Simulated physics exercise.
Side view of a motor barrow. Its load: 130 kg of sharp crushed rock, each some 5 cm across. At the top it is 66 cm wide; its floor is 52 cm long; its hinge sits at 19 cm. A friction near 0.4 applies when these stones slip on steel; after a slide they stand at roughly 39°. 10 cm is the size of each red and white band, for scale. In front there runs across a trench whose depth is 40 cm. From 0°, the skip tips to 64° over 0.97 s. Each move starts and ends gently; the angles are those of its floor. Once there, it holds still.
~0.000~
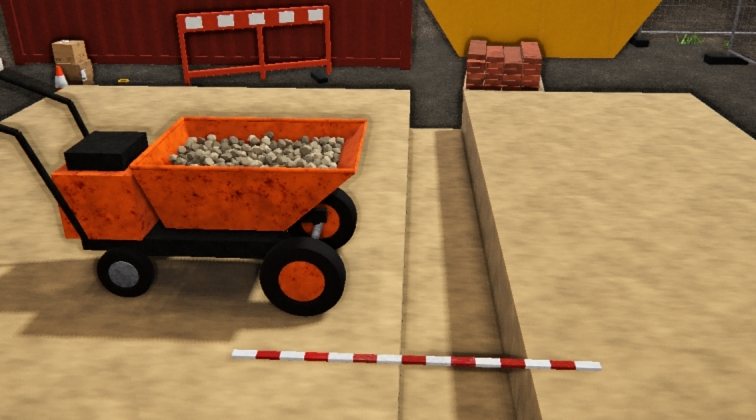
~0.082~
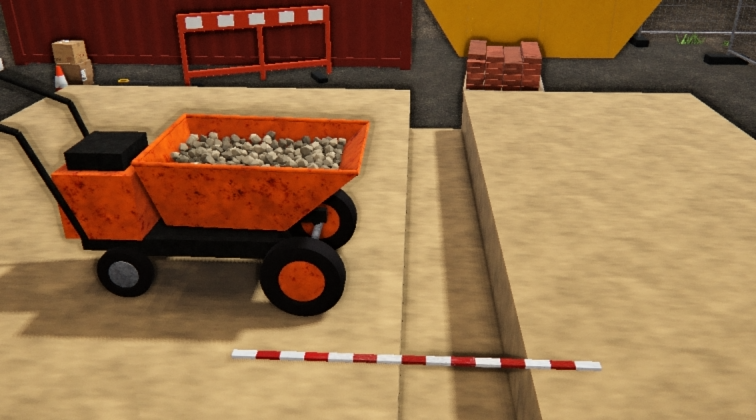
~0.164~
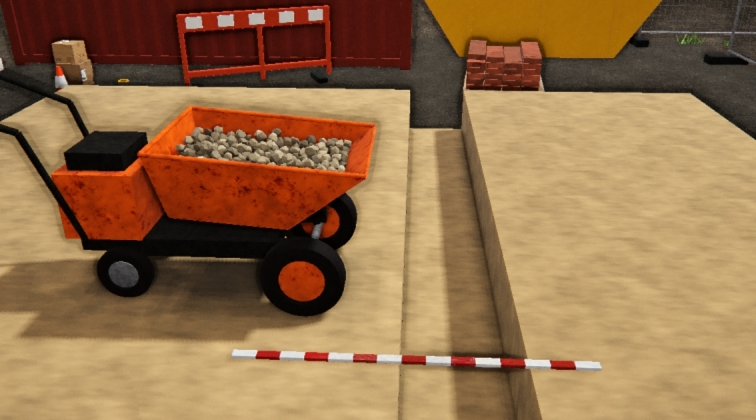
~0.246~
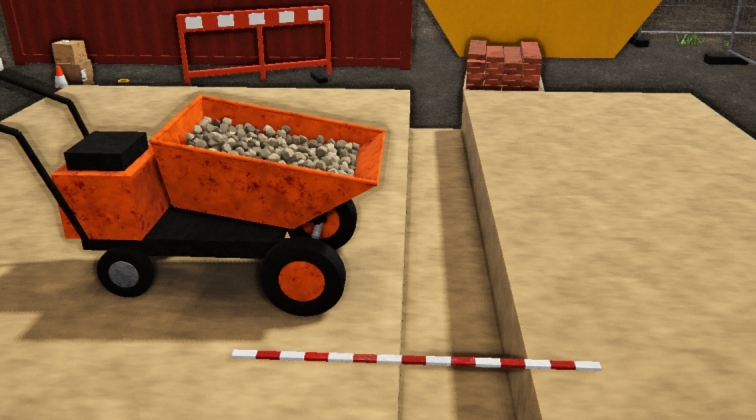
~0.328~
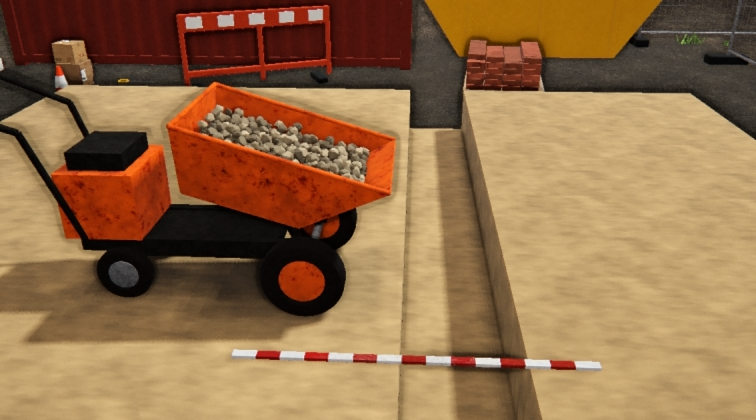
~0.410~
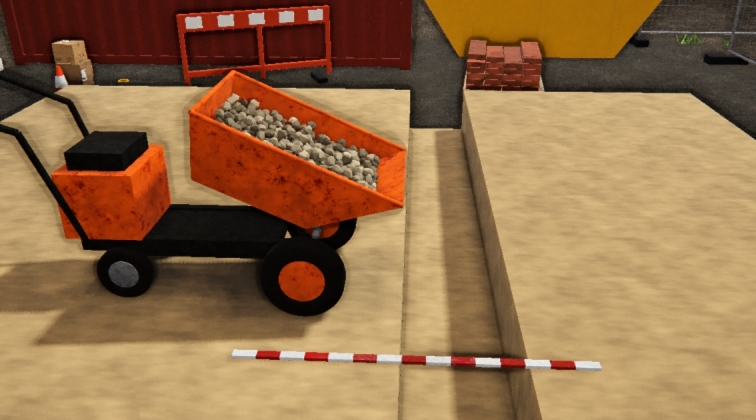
The clip opens on an orange motor barrow loaded with grey stones, standing still left of a trench in sandy ground, a red-and-white pole lying across it. The skip begins to tilt slowly, its rear rising off the black frame. It then tilts faster, its lip lowering toward the right.
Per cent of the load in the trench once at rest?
About 93 %.
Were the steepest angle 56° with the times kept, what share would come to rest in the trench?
It would come to about 45 percent.
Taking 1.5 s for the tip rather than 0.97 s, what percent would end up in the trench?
Trench share: Approx. 90%.
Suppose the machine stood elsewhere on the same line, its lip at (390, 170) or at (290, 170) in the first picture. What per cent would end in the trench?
I'd expect some 75 per cent, then some 85.
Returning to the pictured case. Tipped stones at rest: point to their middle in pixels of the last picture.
Centre estimate: Around (465, 337).
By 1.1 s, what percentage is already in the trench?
About 10 per cent by then.
After 0.7 s the floor is at 54°; 100 % in the skip; the foremost stones are at (415, 226).
After 1.1 s the floor is at 64°; 88 % in the skip, 12 % in the trench; the foremost stones are at (478, 327).
After 1.4 s the floor is at 64°; 45 % in the skip, 55 % in the trench, 1 % past the trench; the foremost stones are at (519, 296).
After 3.4 s the floor is at 64°; 6 % in the skip, 93 % in the trench, 1 % past the trench; the foremost stones are at (533, 307).
